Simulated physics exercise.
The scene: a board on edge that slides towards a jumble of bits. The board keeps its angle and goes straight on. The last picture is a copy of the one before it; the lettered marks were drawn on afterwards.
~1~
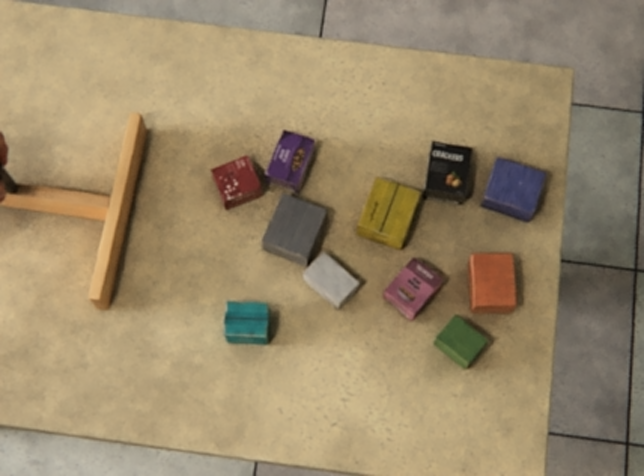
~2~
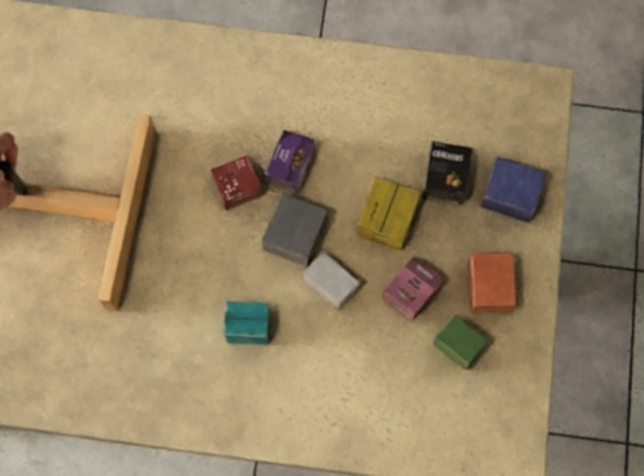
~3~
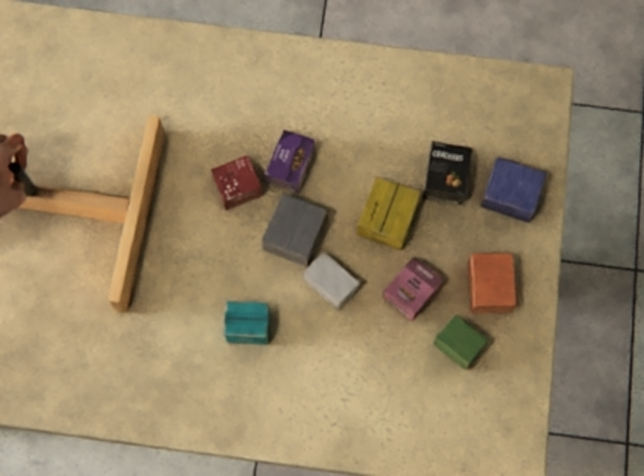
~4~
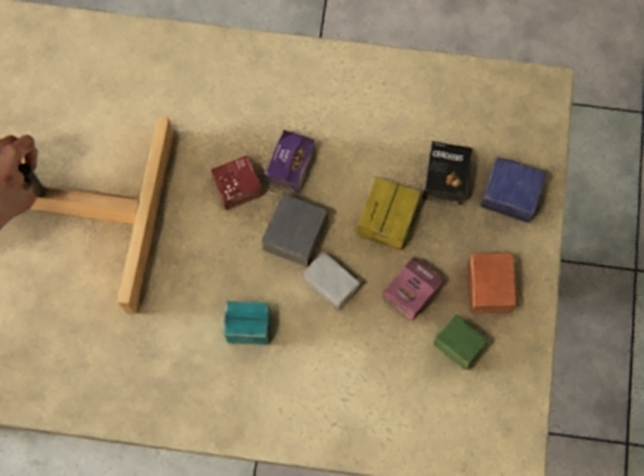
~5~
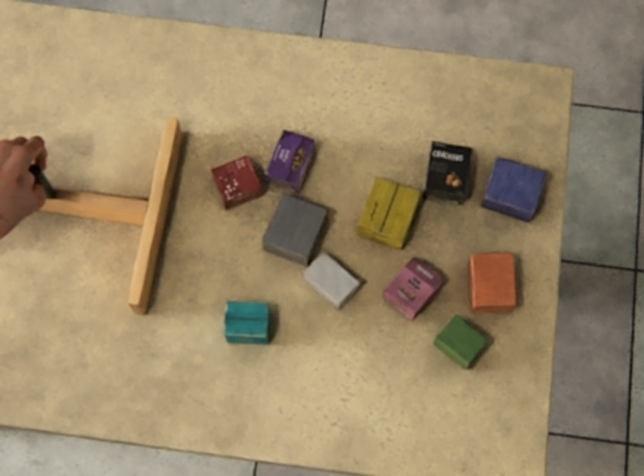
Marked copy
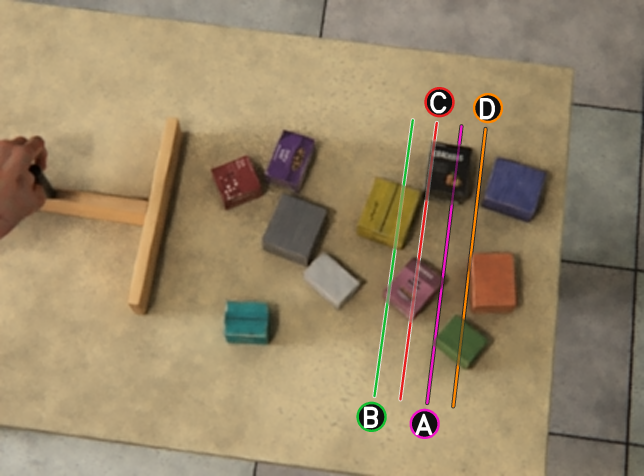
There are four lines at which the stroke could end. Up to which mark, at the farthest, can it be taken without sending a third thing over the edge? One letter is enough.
Line D.
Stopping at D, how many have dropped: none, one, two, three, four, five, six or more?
Two.
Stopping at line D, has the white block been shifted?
Yes.
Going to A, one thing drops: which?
It is the blue block.
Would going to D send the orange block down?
Yes.
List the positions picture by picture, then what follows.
In the first frame, orange block (492, 283); grey block (295, 230); blue block (513, 190).
In the second frame, board (125, 204); green block (460, 342).
In the third frame, board (134, 206); turquoise box (248, 323).
In the fourth frame, board (144, 207); red packet (237, 183).
In the fifth frame, board (153, 208); yellow box (388, 214); white block (331, 281); orange block (492, 283).
On the copy, A at (445, 259); B at (394, 252); C at (419, 256); D at (470, 262).
On D. First, board (266, 222); turquoise box (278, 328); purple packet (319, 156).
Then, board (380, 237); blue block (530, 192); black packet (482, 168).
Finally, board (470, 248); orange block over the edge; blue block over the edge; two fallen.
By contrast, A is within the limit but short; B is within the limit but short; C is within the limit but short.
